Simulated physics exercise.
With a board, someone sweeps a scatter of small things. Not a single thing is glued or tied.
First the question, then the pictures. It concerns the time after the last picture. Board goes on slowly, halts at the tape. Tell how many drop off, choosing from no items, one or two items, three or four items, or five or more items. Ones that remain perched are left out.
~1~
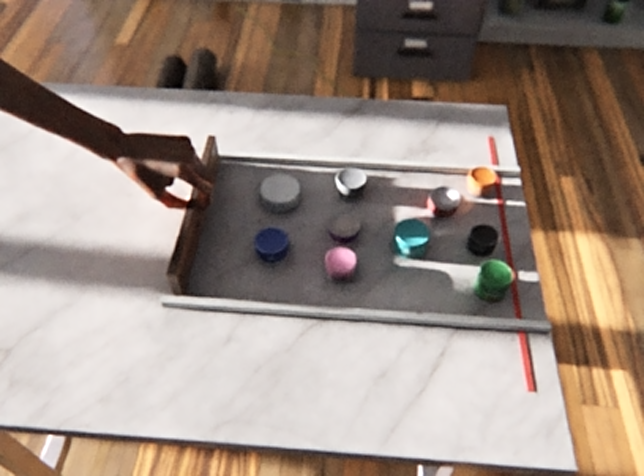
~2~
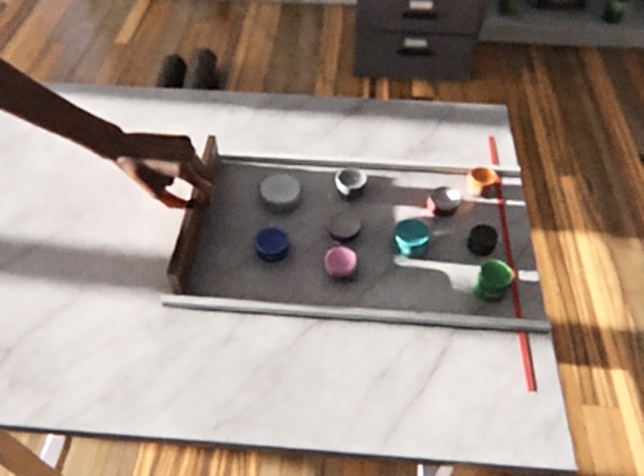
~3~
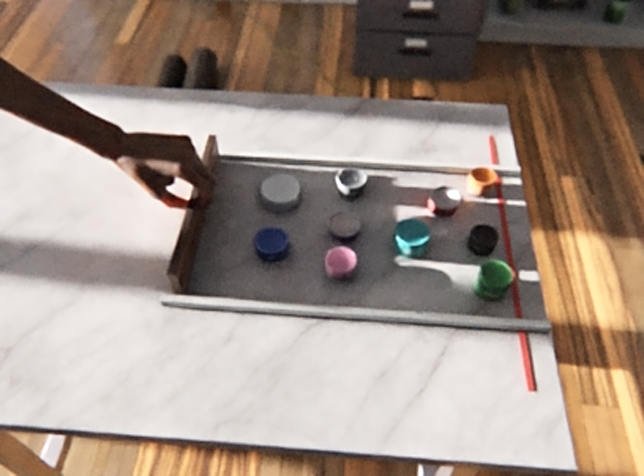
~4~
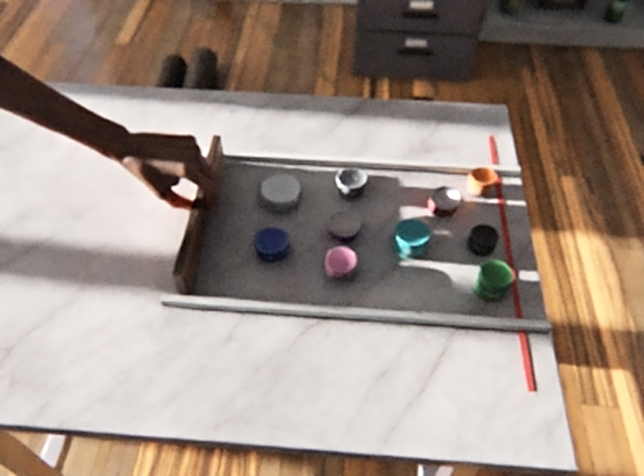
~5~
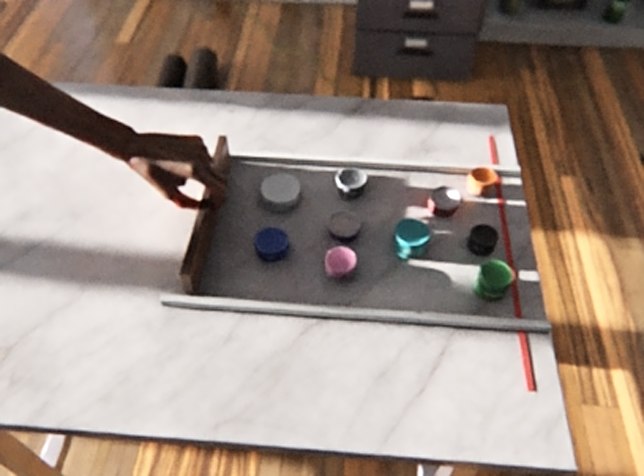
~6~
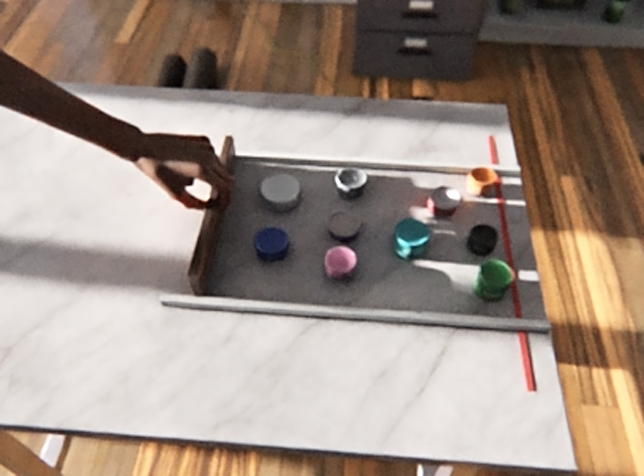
You'd see five or more of the bits go off the end there.
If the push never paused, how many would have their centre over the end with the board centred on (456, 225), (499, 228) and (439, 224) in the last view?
First 0, next 5, last 0.
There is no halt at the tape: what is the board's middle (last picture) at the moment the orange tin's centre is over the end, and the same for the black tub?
The middle is at (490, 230) when it's the orange tin, and at (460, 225) when it's the black tub.
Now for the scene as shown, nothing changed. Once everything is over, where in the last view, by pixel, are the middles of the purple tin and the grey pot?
In the last picture the first middle sits at (524, 236) and the other at (514, 181).
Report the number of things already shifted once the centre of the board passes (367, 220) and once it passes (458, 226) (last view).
The first number is 6, the next one 10.
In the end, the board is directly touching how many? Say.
That would be 5 of them.
Soon after, none off yet; orange tin at rest near (481, 182); green tub at rest near (493, 281); black tub at rest near (483, 240).
After that, none off yet; orange tin displaced about its own width near (501, 185); green tub displaced about its own width near (517, 281); black tub displaced well along near (540, 239).
In the end, the number that fall off is five or more; gone, turquoise tub, red tin, black tub, green tub and orange tin.
